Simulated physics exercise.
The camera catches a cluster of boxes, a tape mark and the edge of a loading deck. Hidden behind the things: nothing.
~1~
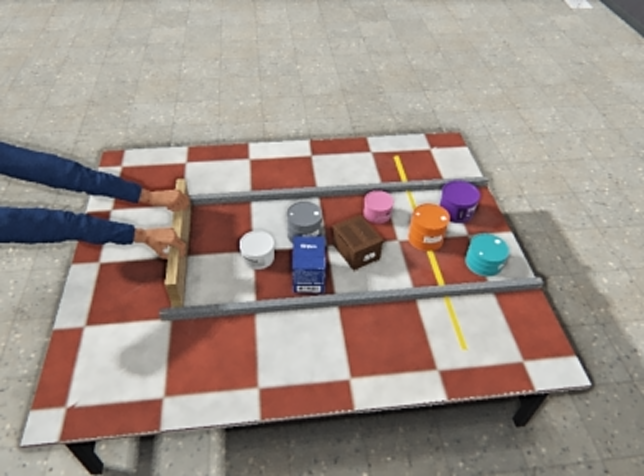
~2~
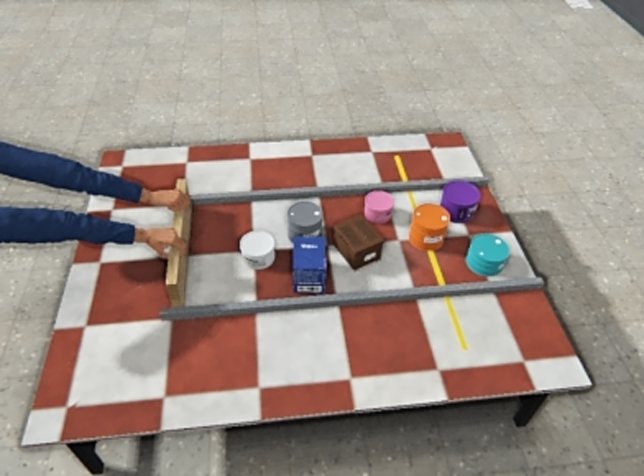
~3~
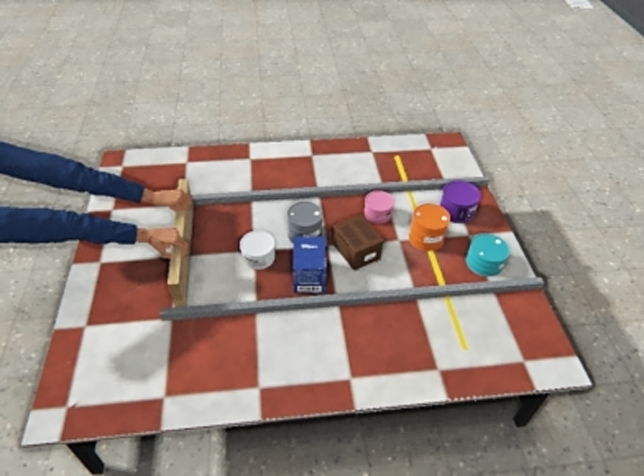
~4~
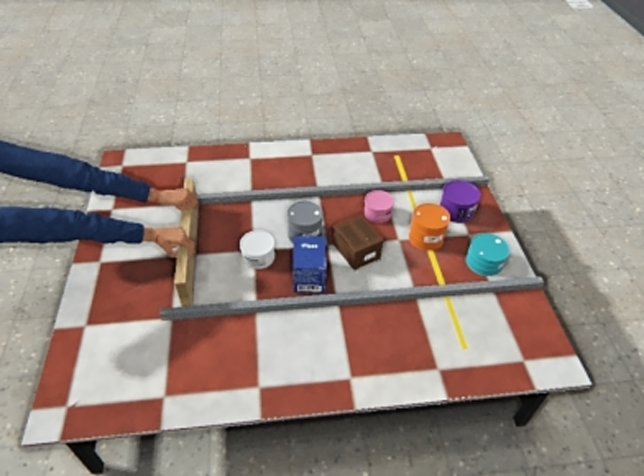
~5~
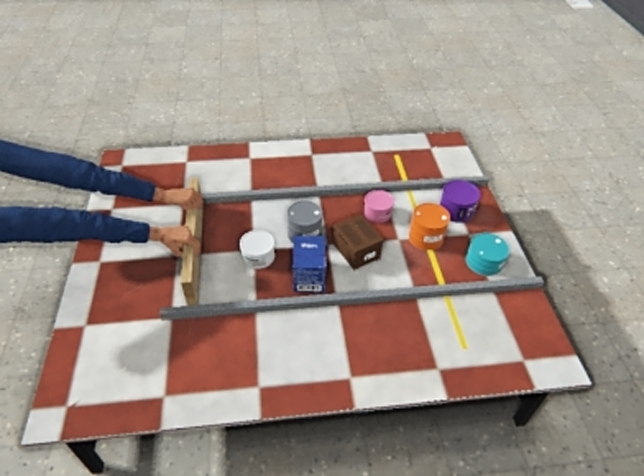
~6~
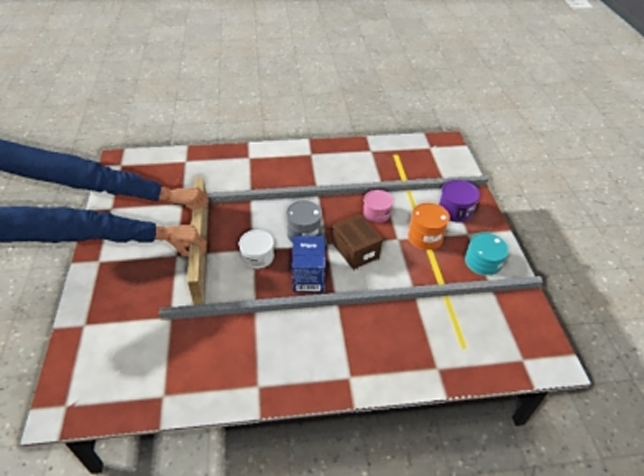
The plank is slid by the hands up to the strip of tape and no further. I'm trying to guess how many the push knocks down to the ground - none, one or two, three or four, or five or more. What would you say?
Lost: Nothing.
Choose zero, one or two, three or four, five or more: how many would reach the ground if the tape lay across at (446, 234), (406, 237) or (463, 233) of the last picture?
In order: Just one or two, then none, then 1 or 2.
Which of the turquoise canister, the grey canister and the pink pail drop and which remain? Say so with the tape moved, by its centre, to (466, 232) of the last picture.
Check: The turquoise canister takes the fall; the grey canister remains in place; the pink pail remains in place.
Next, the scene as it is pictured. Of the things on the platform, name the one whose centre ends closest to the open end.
The orange canister.
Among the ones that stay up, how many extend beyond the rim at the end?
Number: 1.
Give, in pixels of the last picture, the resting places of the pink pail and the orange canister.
Near (426, 192) and (504, 220).
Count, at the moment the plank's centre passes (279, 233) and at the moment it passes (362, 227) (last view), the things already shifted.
Moved so far: 3, later 6.
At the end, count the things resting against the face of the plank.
At rest, 4 are in contact.
Soon after, none off yet; turquoise canister at rest near (487, 254); purple pail at rest near (458, 201); orange canister at rest near (428, 226).
Then, none off yet; turquoise canister at rest near (487, 254); purple pail at rest near (458, 201); orange canister moved a little near (433, 226).
At rest, the number that fall off is zero.
